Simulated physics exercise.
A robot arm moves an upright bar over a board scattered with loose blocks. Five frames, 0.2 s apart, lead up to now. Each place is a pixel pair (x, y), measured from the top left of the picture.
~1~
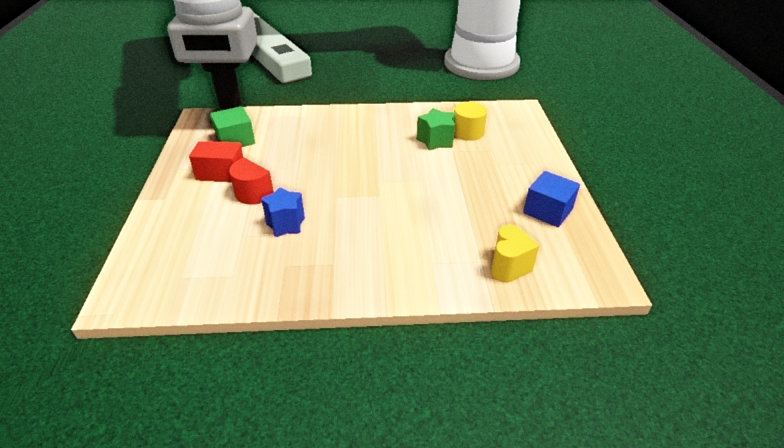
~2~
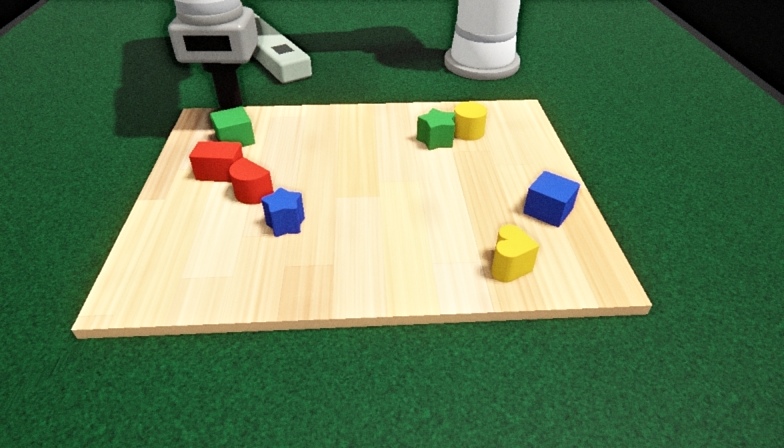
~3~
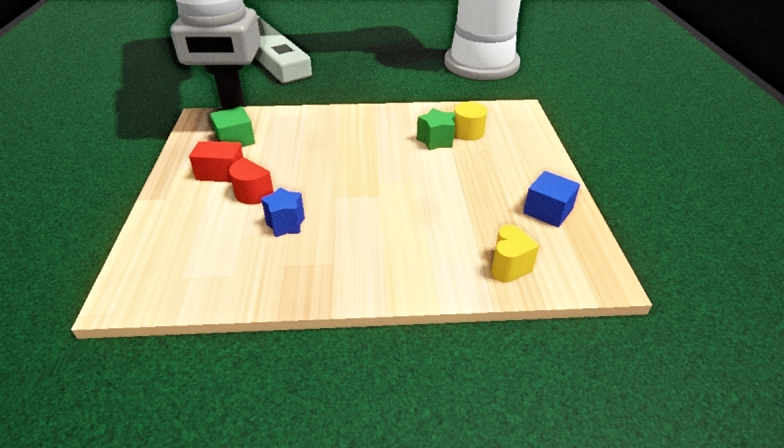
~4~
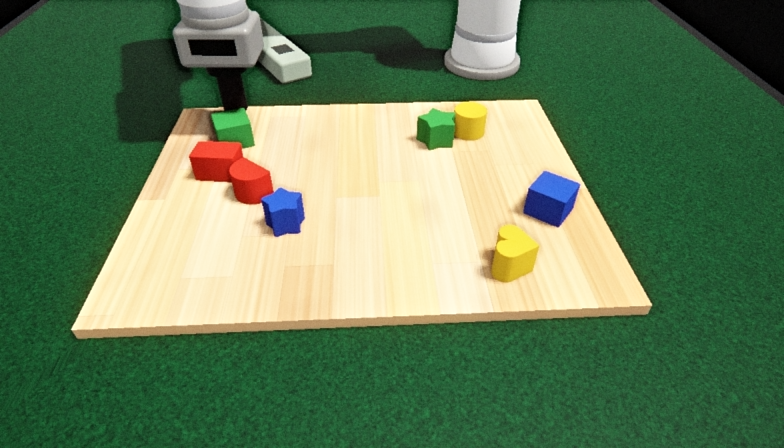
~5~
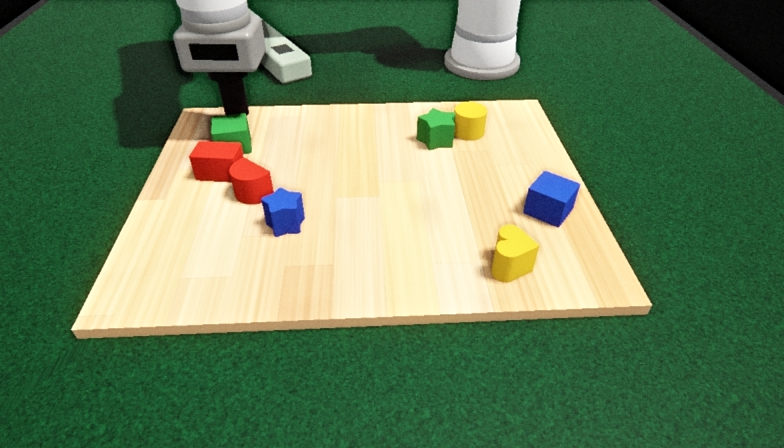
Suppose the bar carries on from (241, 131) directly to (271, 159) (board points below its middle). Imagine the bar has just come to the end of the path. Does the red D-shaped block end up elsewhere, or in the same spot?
At the moment the path ends, the red D-shaped block still stands where it did.
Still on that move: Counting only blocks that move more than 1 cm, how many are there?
Put simply, two blocks are moved more than 1 cm.
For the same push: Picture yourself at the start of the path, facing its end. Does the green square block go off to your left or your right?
Right.
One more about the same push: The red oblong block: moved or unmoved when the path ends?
The block you're asking about gets moved.
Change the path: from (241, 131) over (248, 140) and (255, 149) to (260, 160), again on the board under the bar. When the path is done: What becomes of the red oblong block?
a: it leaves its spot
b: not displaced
I'll go with a - it leaves its spot.
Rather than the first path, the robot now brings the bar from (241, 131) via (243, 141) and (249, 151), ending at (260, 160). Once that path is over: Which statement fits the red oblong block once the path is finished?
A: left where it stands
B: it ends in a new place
My answer is option B.
The first path, step by step. Halfway along, bar at (252, 128); red oblong block at (213, 152), turned 20° clockwise; green square block at (233, 136), turned 40° clockwise.
At the end, bar at (268, 141); red oblong block at (208, 157), turned 45° clockwise; green square block at (237, 145), turned 60° clockwise; red D-shaped block still.
